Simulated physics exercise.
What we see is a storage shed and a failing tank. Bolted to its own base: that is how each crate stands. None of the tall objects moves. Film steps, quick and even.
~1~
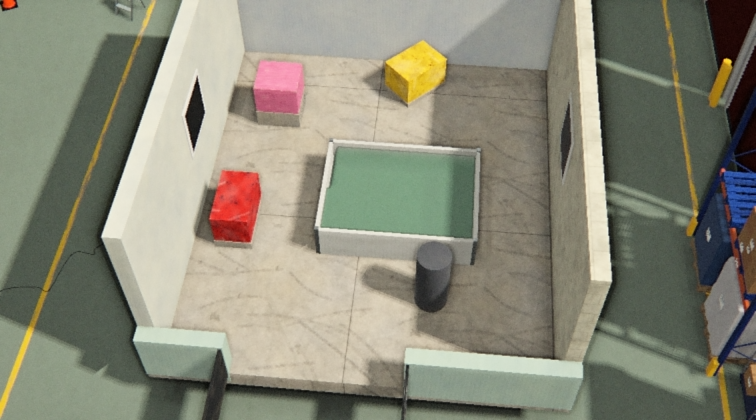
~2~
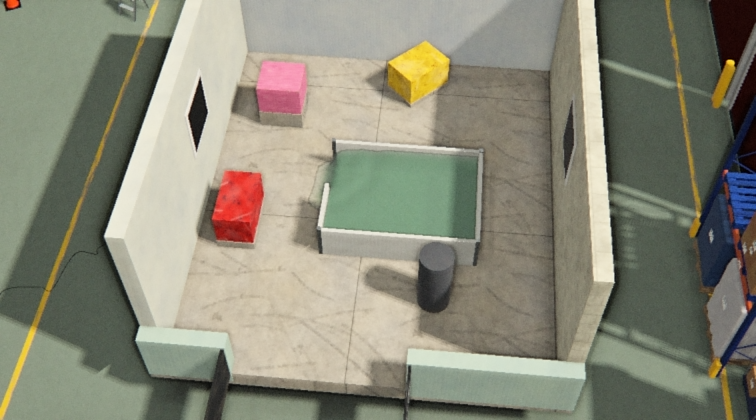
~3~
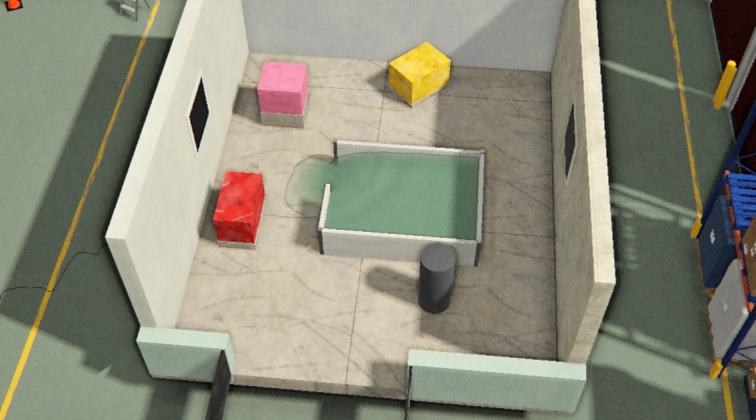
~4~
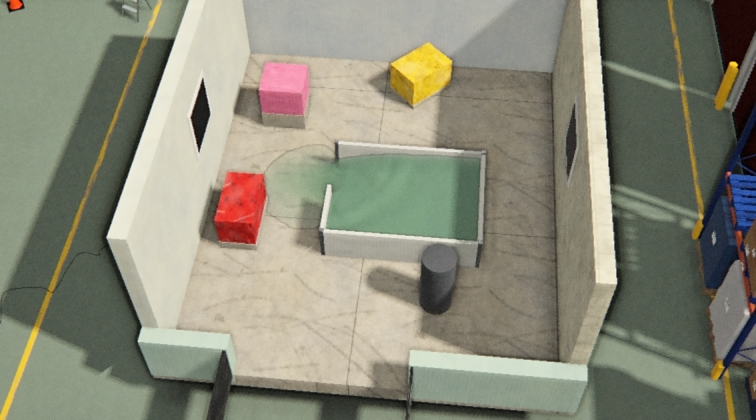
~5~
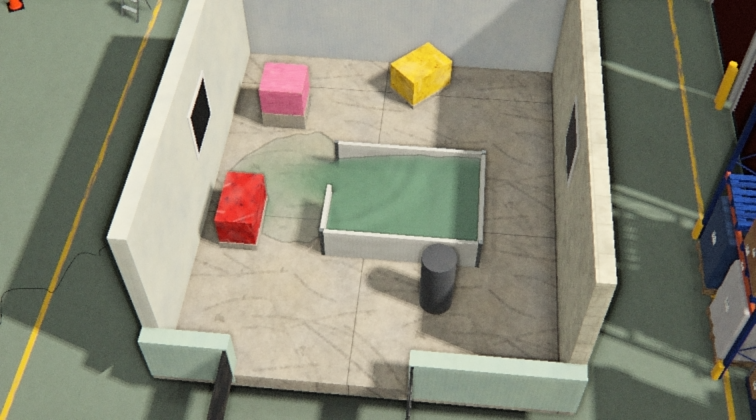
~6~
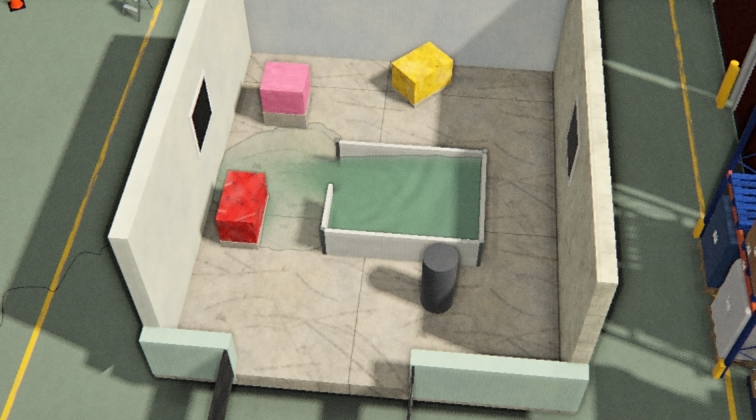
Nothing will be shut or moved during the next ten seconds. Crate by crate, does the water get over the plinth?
In the end the yellow crate will meet the water, the red crate will meet the water, the pink crate will avoid the water.
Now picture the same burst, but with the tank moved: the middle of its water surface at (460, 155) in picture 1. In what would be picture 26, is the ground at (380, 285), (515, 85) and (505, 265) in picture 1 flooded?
Taking the three spots in order: Bare, bare, bare.
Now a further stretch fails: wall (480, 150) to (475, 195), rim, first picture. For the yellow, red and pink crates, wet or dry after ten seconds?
Going through them, the yellow gets reached, the red is never reached and the pink is never reached.
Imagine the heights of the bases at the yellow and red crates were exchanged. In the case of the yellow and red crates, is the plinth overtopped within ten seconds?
In short, yellow is inundated; red is inundated.
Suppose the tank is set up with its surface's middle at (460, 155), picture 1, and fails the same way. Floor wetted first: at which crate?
That would be the crate marked pink.
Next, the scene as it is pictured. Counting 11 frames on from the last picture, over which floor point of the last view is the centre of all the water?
Estimate: (351, 196).
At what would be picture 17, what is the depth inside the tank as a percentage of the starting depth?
I'd put it near 66 per cent.
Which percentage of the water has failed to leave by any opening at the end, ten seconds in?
92 in a hundred.
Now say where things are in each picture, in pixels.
In the first picture, the open tank at (400, 192) is whole and still.
In the second picture, water pours out at (333, 180) and has run to a hidden place.
In the third picture, water pours out at (335, 182) and has run to (291, 199).
In the fourth picture, the front is at (269, 173), out from the gap at (336, 182).
In the fifth picture, the front is at a hidden place, out from the gap at (336, 182).
In the sixth picture, the front is at (225, 155), out from the gap at (337, 181).
A moment on, water covers 15 % of the floor; the yellow crate not reached, the red crate water round its plinth, the pink crate water round its plinth.
Next, water covers 30 % of the floor; the yellow crate not reached, the red crate water round its plinth, the pink crate water round its plinth.
Then, water covers 40 % of the floor; the yellow crate water round its plinth, the red crate water round its plinth, the pink crate water round its plinth.
Later, water covers 65 % of the floor; the yellow crate water round its plinth, the red crate water round its plinth, the pink crate water round its plinth.
In the end, water covers 95 % of the floor; the yellow crate was topped, the red crate was topped, the pink crate stayed above the water.
